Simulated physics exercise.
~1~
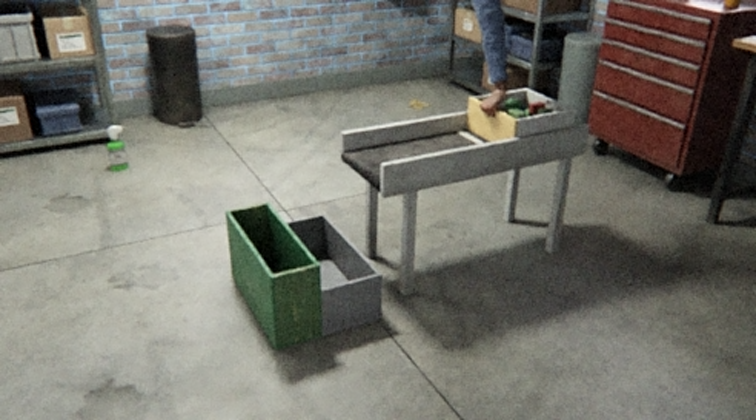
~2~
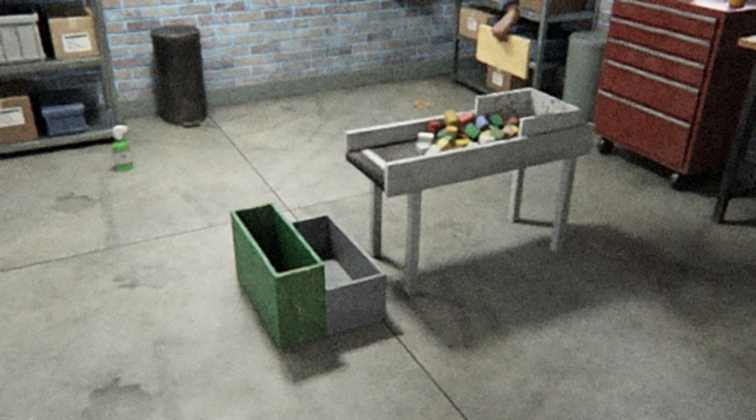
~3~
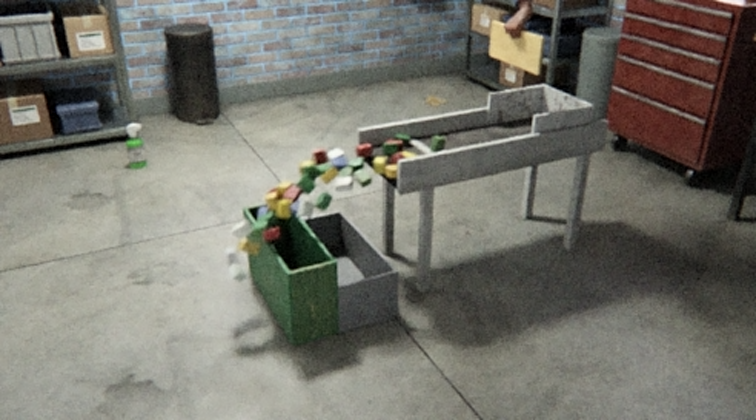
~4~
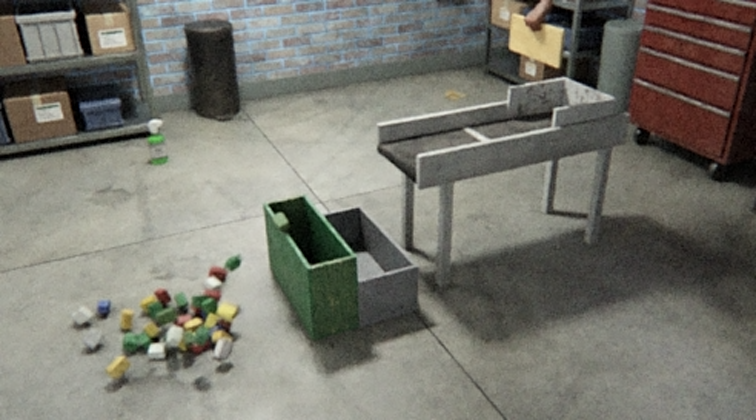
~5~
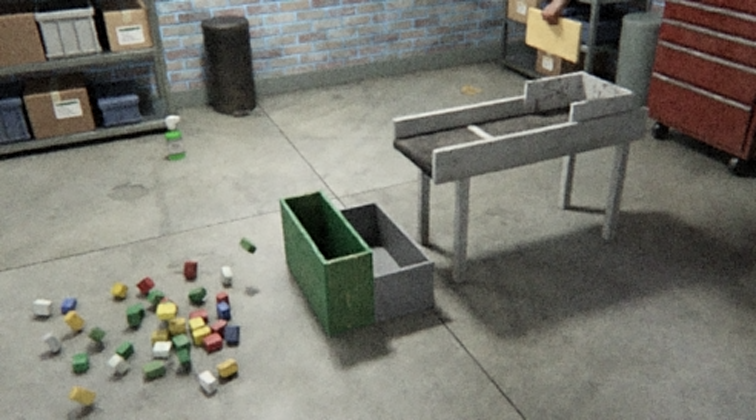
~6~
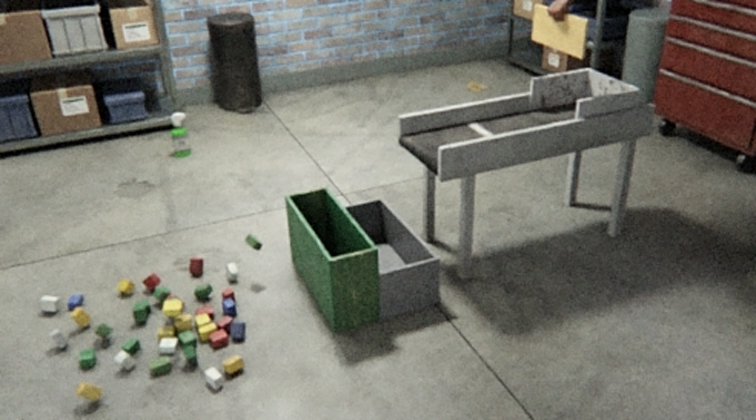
In a garage, toy bricks fly off a belt over two tubs and scatter across the floor.
